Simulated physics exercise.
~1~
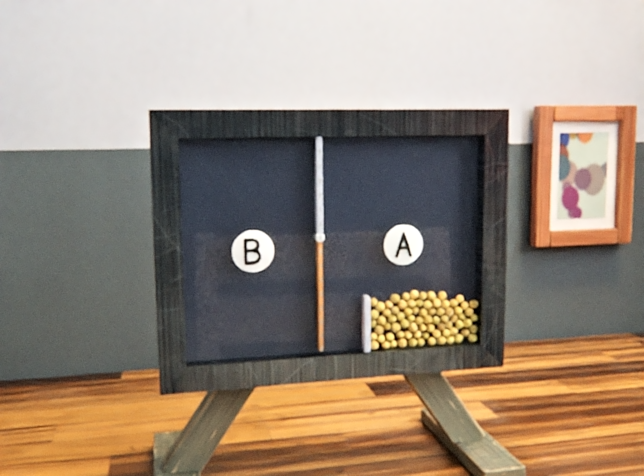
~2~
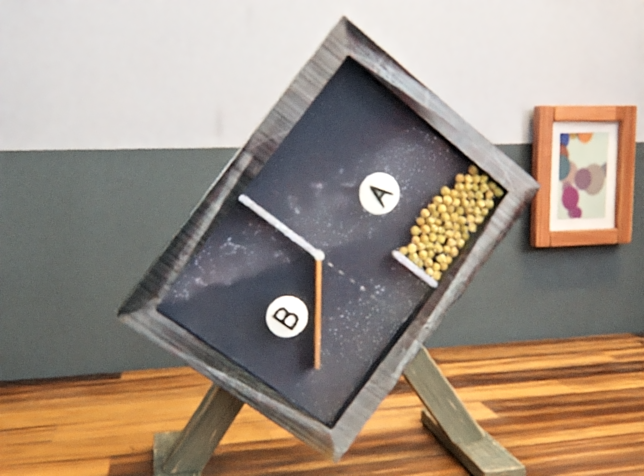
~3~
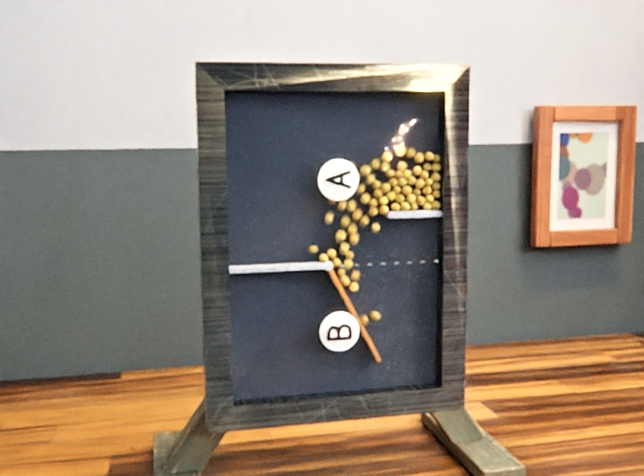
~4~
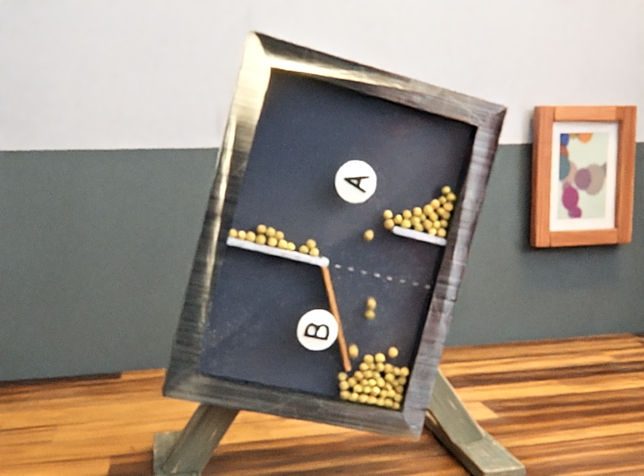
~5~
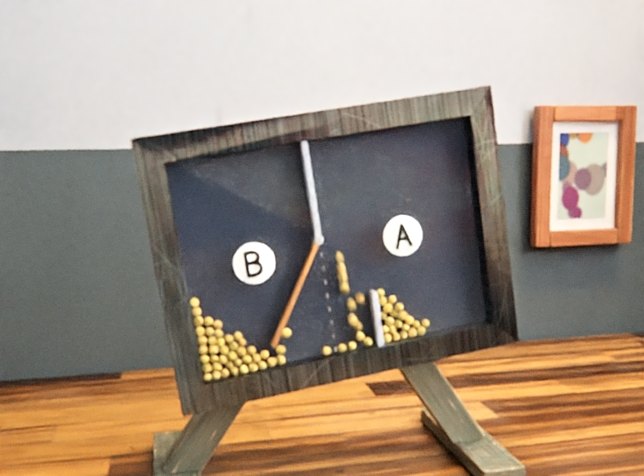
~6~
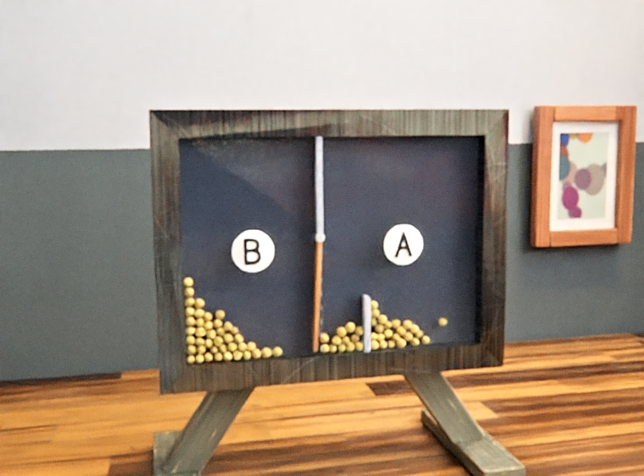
A framed case tips anticlockwise onto its side and back, spilling some chickpeas into side B.
